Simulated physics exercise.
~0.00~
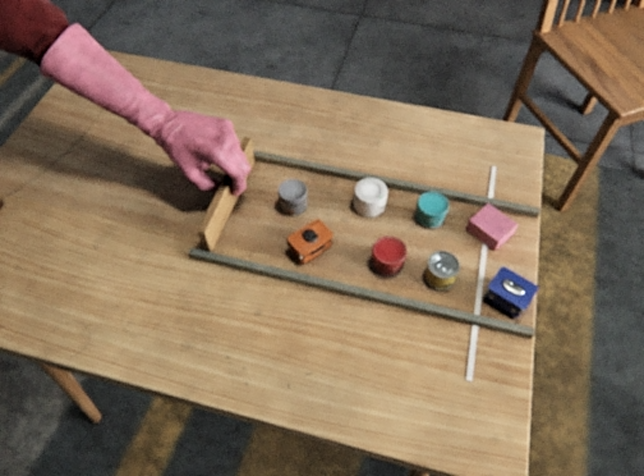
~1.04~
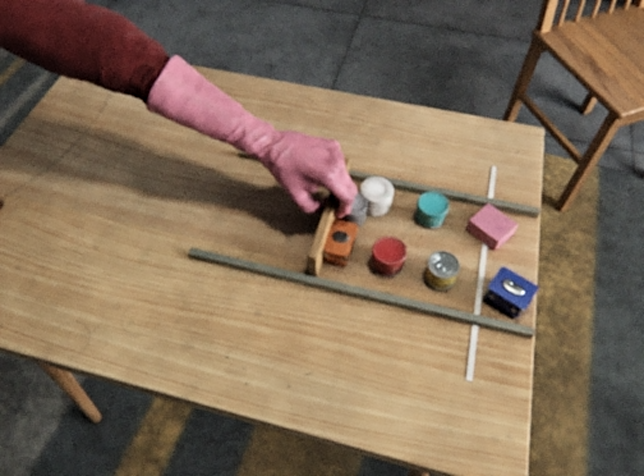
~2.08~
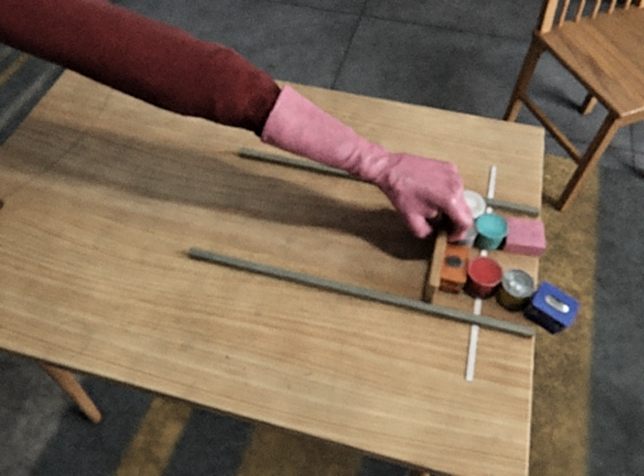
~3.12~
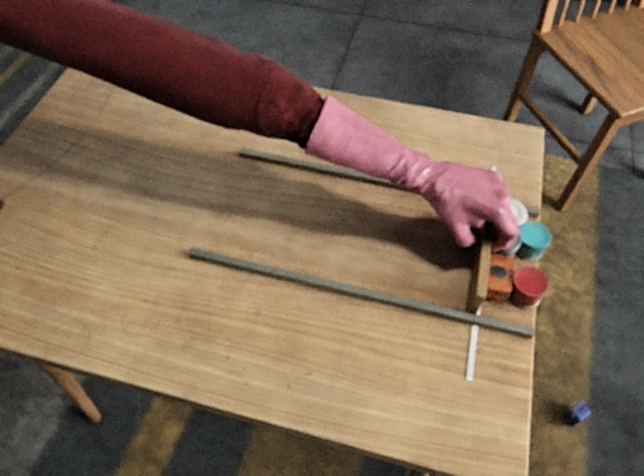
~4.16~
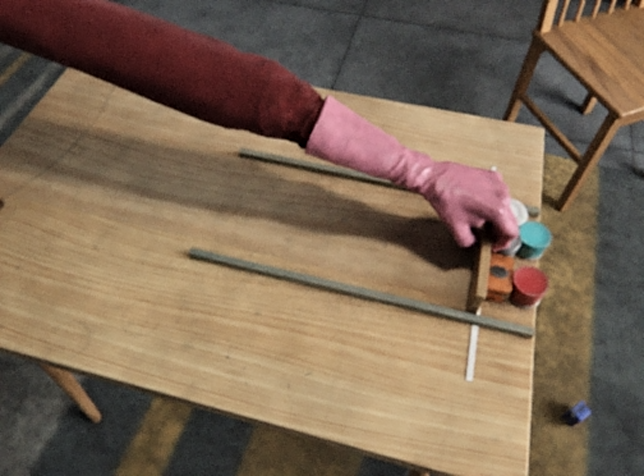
A pink-gloved hand pushes a board rightward, sweeping small items along until some leave the table.
